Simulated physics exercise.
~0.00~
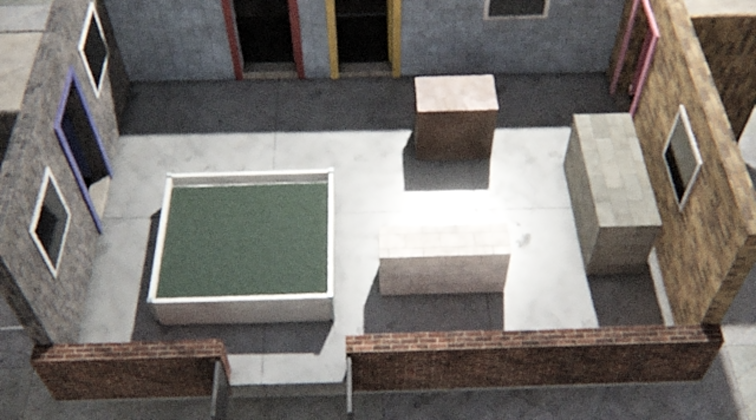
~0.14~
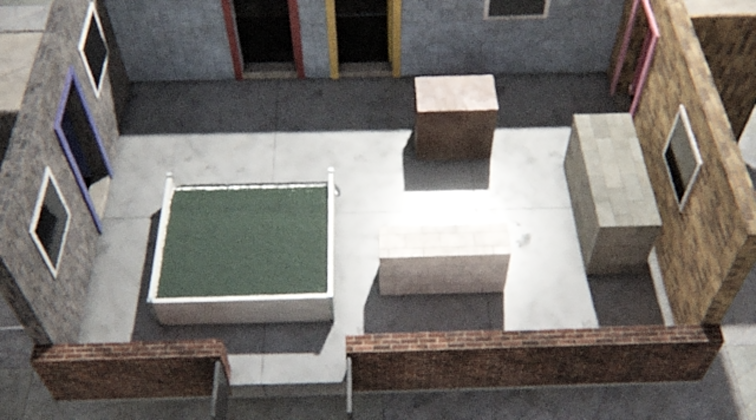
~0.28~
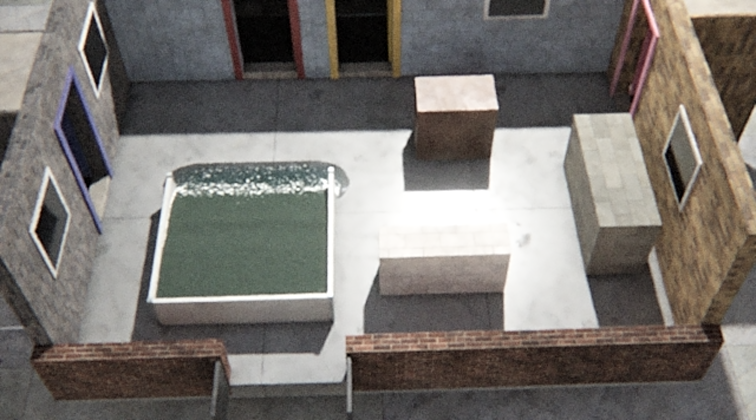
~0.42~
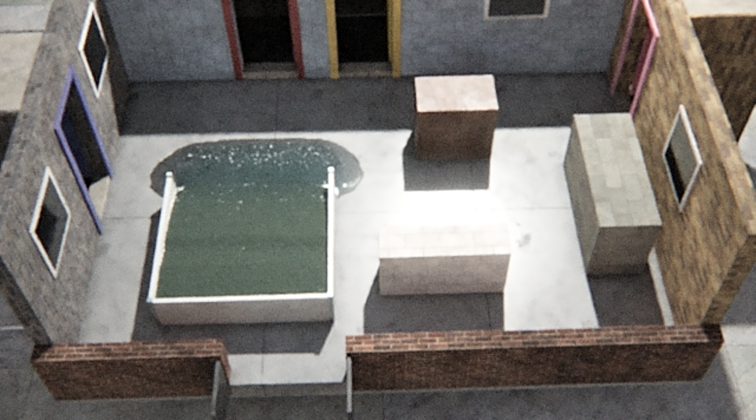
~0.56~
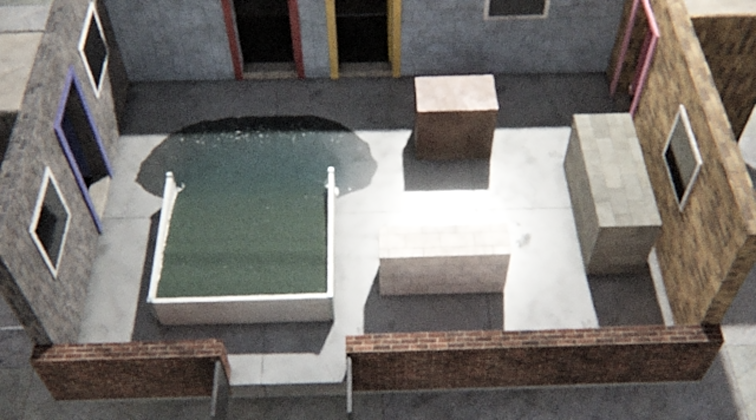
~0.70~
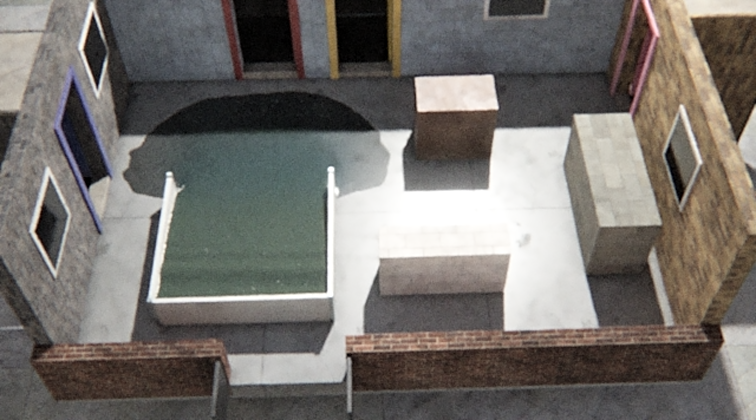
In a walled courtyard with blocks on the right, the far side of an open white-rimmed tank of dark green water gives way, and water pours out, spreading across the pale floor in a widening rounded pool toward the back wall.
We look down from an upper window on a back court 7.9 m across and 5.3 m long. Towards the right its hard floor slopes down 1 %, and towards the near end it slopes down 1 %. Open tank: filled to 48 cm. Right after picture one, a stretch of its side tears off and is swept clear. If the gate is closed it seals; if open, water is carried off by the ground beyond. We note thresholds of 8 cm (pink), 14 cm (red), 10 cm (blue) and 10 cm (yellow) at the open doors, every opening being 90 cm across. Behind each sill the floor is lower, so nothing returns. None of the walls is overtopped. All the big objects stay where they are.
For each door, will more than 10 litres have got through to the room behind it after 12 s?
The pink door: Yes, more than 10 litres; the red door: Yes, more than 10 litres; the blue door: No, not more than 10 litres; the yellow door: Yes, more than 10 litres.
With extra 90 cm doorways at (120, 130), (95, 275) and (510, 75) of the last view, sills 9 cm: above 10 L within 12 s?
More, less, less.
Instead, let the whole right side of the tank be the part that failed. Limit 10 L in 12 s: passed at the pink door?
Against that limit: Pink over.
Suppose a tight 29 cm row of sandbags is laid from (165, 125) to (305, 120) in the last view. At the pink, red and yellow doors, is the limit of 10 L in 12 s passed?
Doors: Pink exceeds / red stays under / yellow exceeds.
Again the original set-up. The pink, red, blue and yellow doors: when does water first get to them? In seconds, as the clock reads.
Arrival times: Pink 3.6 seconds, red 0.8 seconds, blue 3.0 seconds, yellow 1.1 seconds.
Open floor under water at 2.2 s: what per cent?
35 %.
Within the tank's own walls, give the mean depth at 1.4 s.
Roughly 28 centimetres.
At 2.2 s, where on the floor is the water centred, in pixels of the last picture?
I'd say somewhere around (260, 175).
After 1.4 s water covers 30 % of the floor and is deepest (26 cm) near (240, 82); pink door not reached, red door 25 cm at the sill, 16 L in, blue door not reached, yellow door 10 cm at the sill, 0 L in.
After 2.2 s water covers 35 % of the floor and is deepest (28 cm) near (141, 84); pink door not reached, red door 27 cm at the sill, 71 L in, blue door not reached, yellow door 18 cm at the sill, 11 L in.
After 3.5 s water covers 45 % of the floor and is deepest (21 cm) near (229, 82); pink door not reached, red door 18 cm at the sill, 128 L in, blue door 5 cm at the sill, 0 L in, yellow door 14 cm at the sill, 43 L in.
After 7.0 s water covers 80 % of the floor and is deepest (15 cm) near (603, 90); pink door 14 cm at the sill, 72 L in, red door 5 cm at the sill, 136 L in, blue door 5 cm at the sill, 0 L in, yellow door 5 cm at the sill, 49 L in.
After 12.0 s water covers 85 % of the floor and is deepest (13 cm) near (671, 356); pink door 9 cm at the sill, 105 L in, red door 1 cm at the sill, 136 L in, blue door 2 cm at the sill, 0 L in, yellow door 3 cm at the sill, 49 L in.
